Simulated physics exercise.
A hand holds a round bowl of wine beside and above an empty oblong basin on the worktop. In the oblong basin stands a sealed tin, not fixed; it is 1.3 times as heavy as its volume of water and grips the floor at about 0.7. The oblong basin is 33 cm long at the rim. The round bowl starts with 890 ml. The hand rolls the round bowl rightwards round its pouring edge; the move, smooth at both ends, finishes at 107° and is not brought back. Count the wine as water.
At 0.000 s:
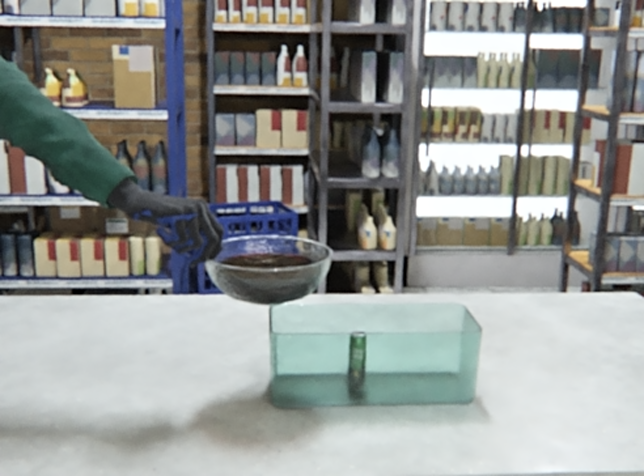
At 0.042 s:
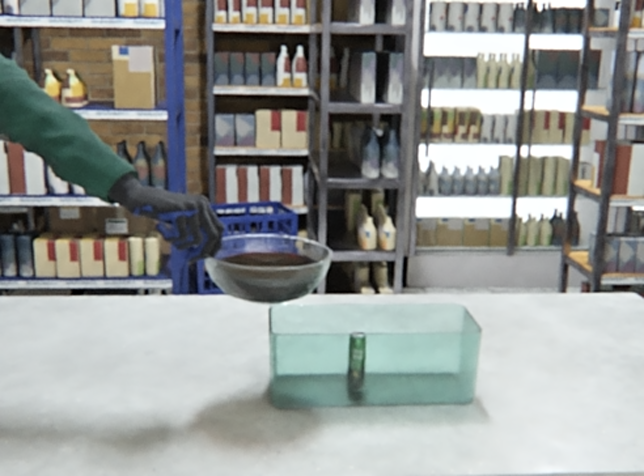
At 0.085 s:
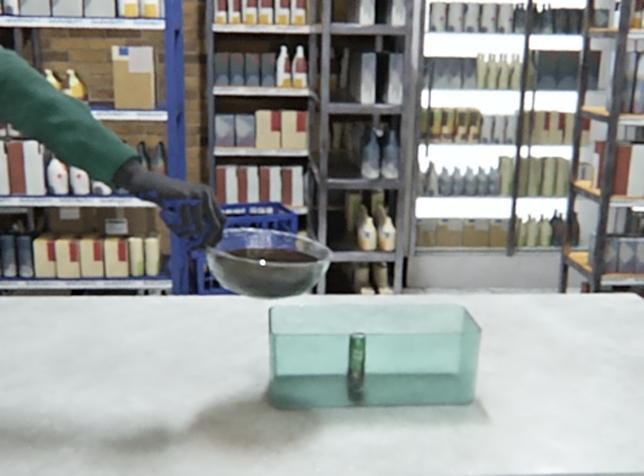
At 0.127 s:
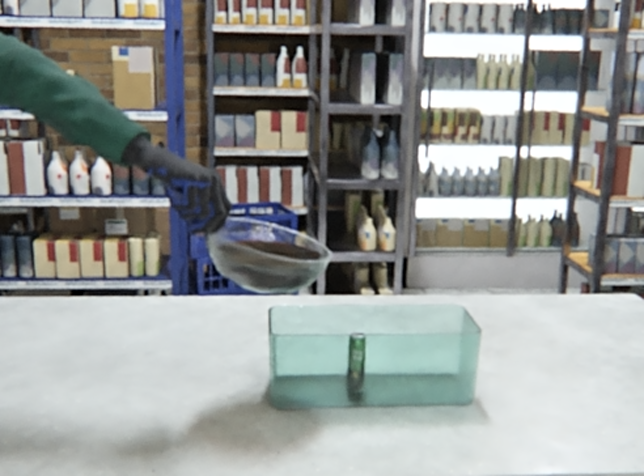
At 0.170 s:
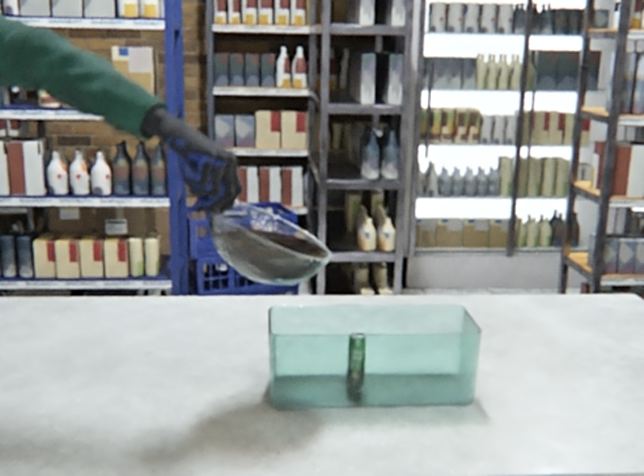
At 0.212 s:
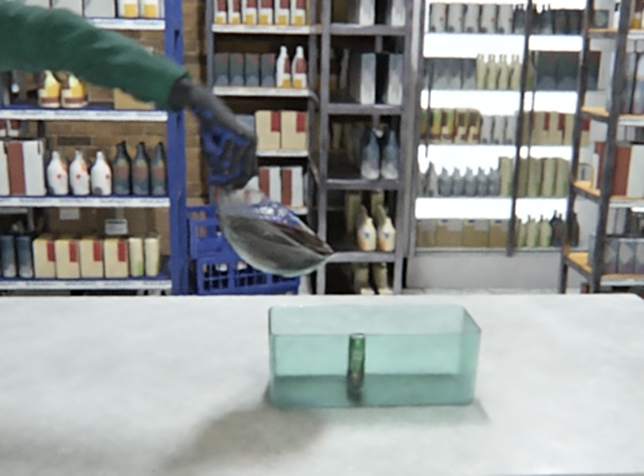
A gloved hand gradually tilts a round glass bowl of dark liquid rightwards above an oblong basin.
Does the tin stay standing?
It topples.
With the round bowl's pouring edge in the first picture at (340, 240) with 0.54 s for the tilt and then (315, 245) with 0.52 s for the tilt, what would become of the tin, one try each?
First it topples; then it topples.
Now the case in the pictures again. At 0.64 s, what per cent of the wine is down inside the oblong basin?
Near 92 in a hundred.
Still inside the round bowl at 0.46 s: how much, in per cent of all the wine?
Near 18 in a hundred.
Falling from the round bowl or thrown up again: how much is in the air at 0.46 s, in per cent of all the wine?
Near 72 in a hundred.
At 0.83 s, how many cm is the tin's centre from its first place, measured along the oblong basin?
About 3 cm.
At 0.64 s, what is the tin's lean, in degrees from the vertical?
It is at some 0°.
After 0.46 s the tilt is 101° and 19 per cent is still to pour; the tin stands where it began.
After 0.64 s the tilt is 107° and 0 per cent is still to pour; the tin stands where it began.
After 0.83 s the tilt is 107° and 2 per cent is still to pour; the tin leans 28°.
After 1.04 s the tilt is 107° and 1 per cent is still to pour; the tin lies on its side.
In the end the tin lies on its side.
